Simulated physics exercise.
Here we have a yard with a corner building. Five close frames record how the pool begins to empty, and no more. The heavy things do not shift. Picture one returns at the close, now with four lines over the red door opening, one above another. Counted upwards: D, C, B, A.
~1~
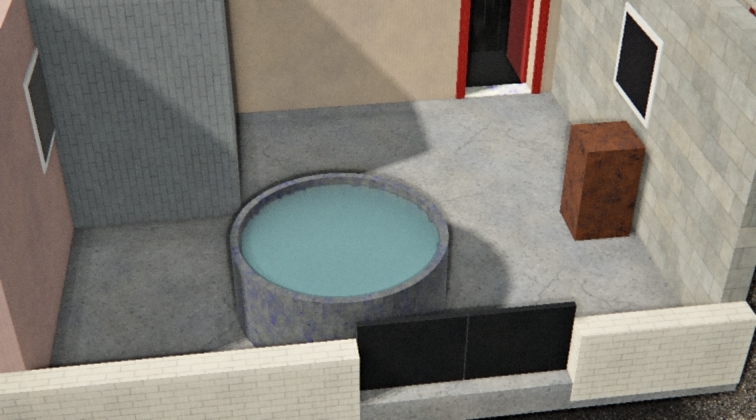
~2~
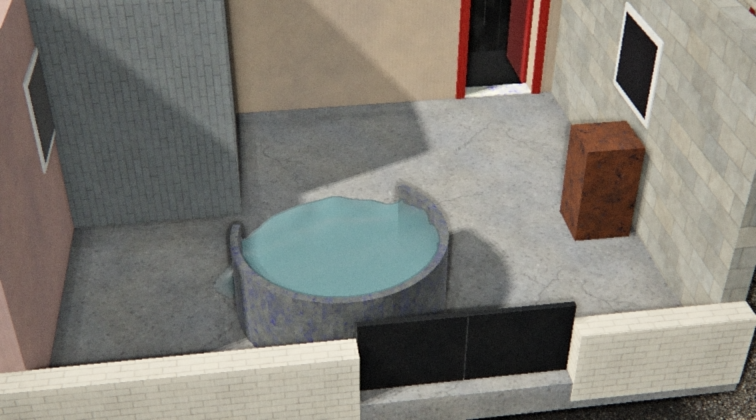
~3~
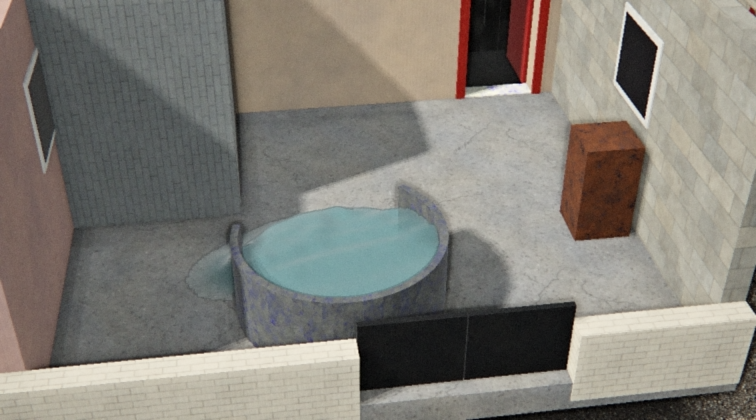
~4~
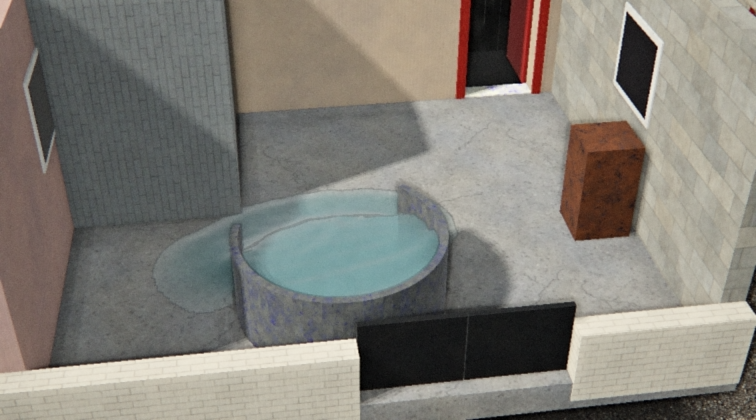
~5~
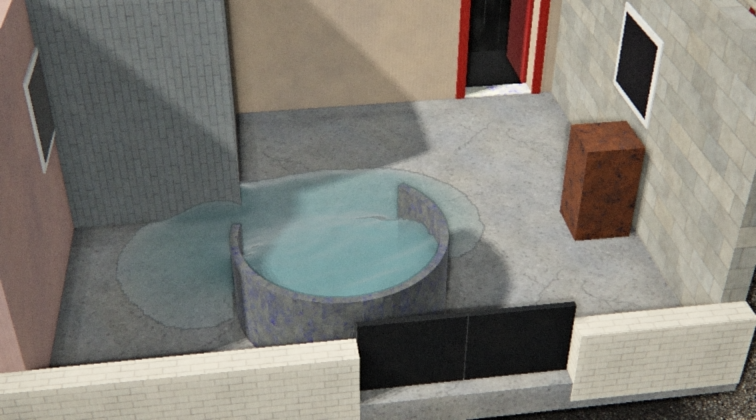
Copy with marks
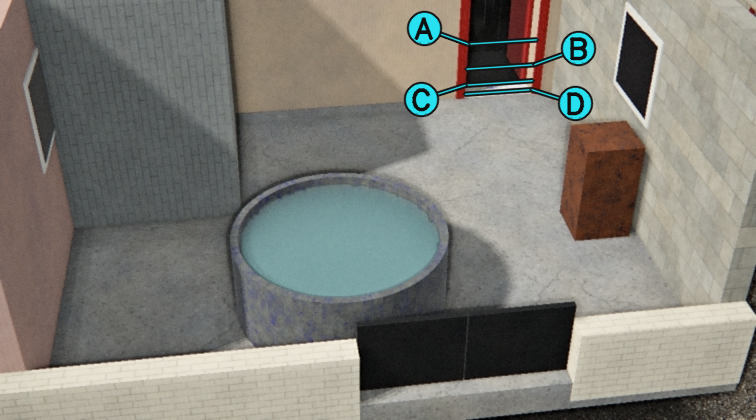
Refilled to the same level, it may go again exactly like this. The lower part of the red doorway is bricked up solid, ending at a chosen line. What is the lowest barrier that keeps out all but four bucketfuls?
C is the one.
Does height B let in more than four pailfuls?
No, not at all.
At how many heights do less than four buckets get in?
Three of them.
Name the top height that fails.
That would be D.
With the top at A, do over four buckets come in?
No, not at all.
In cyan, A at (502, 42); B at (500, 66); C at (499, 83); D at (498, 91); from the bottom up D, C, B, A.
With A, nothing gets over.
With B, nothing gets over.
With C, a bucket or two gets in.
With D, some 15 bucketfuls get in.
